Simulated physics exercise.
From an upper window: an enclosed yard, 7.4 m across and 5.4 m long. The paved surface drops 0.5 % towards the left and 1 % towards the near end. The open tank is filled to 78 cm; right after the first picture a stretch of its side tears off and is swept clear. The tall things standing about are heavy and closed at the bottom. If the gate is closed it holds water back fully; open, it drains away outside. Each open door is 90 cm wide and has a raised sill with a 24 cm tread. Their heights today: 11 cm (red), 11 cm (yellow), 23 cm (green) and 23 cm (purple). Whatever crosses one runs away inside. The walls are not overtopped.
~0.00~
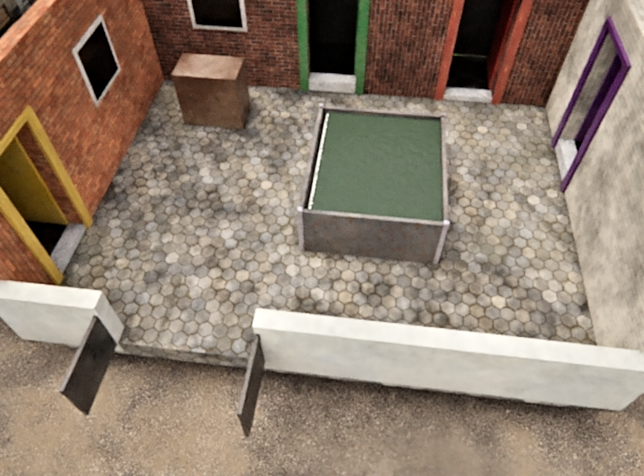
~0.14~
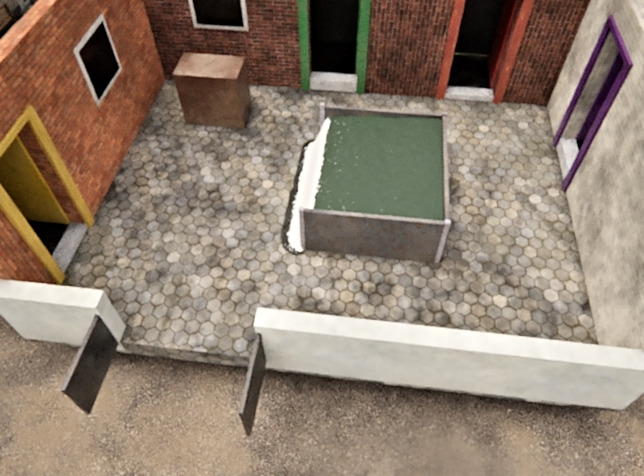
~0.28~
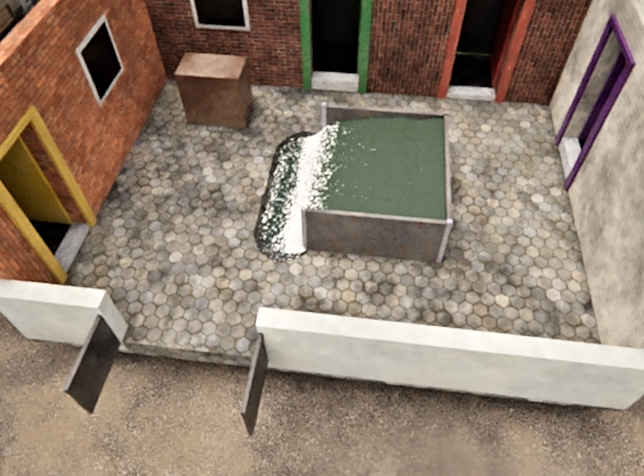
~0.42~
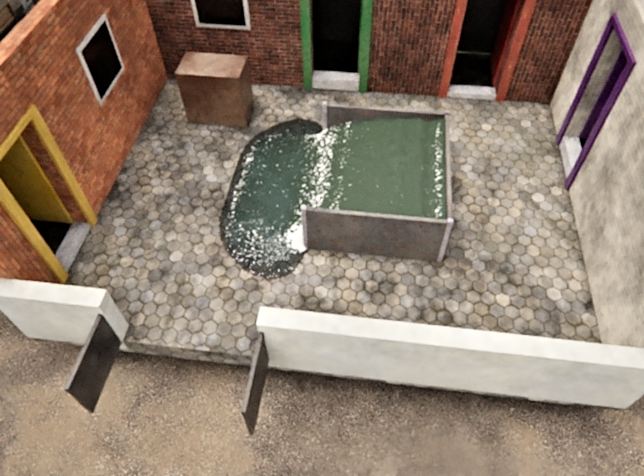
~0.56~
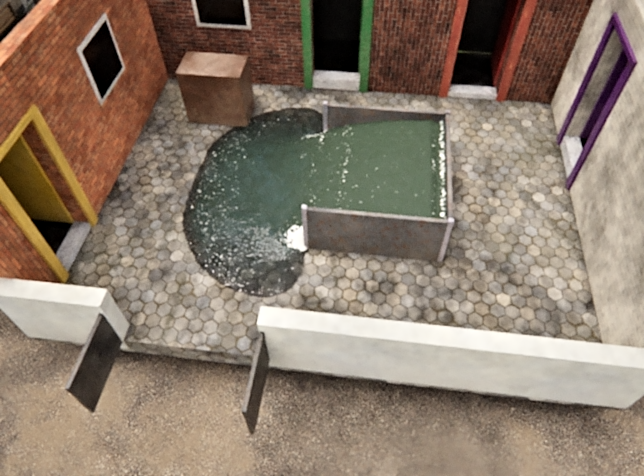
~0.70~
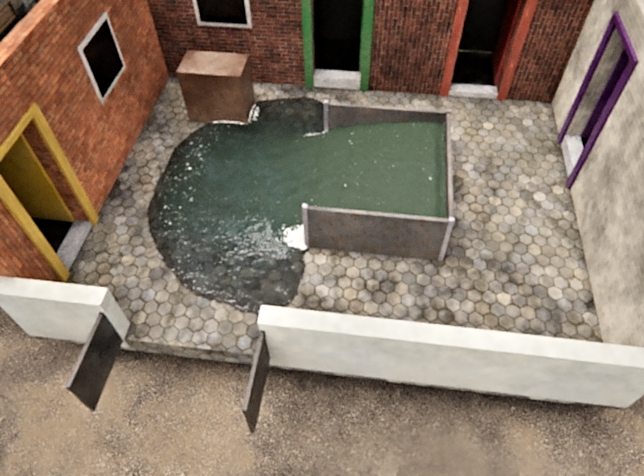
The footage shows an enclosed paved yard where the left side of an open tank gives way and water pours out, spreading across the paving in a widening rounded pool towards the left and the near wall.
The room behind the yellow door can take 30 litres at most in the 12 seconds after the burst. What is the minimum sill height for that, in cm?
About 26 cm.
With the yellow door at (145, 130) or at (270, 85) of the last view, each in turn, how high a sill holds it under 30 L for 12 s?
Roughly 31 and 14.5 cm.
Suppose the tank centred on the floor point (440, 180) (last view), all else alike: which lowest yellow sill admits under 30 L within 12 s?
Some 21 cm.
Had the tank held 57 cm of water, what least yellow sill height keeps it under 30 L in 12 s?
Some 19 cm.
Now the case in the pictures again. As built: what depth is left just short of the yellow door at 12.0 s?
Some 6.5 cm.
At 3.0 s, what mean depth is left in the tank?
About 14 cm.
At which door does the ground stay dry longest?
The purple one.
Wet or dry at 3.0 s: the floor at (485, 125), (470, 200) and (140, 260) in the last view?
In turn: Not reached, still dry, under water.
After 1.4 s water covers 40 % of the floor, deepest (45 cm) near (121, 173); 23 cm at the yellow door, 9 litres in over its 11 cm sill.
After 3.0 s water covers 50 % of the floor, deepest (38 cm) near (48, 313); 28 cm at the yellow door, 148 litres in over its 11 cm sill.
After 12.0 s water covers 95 % of the floor, deepest (14 cm) near (349, 348); 7 cm at the yellow door, 287 litres in over its 11 cm sill.
At the yellow door as built, the water arrived by 1.1 s and peaked near 30 cm at 2.2 s.
Run again over the same 12 s with other heights there, 51 litres in over 23.5 cm, 6 litres over 31.5 cm. The limit of 30 litres is kept from about 26 cm up.
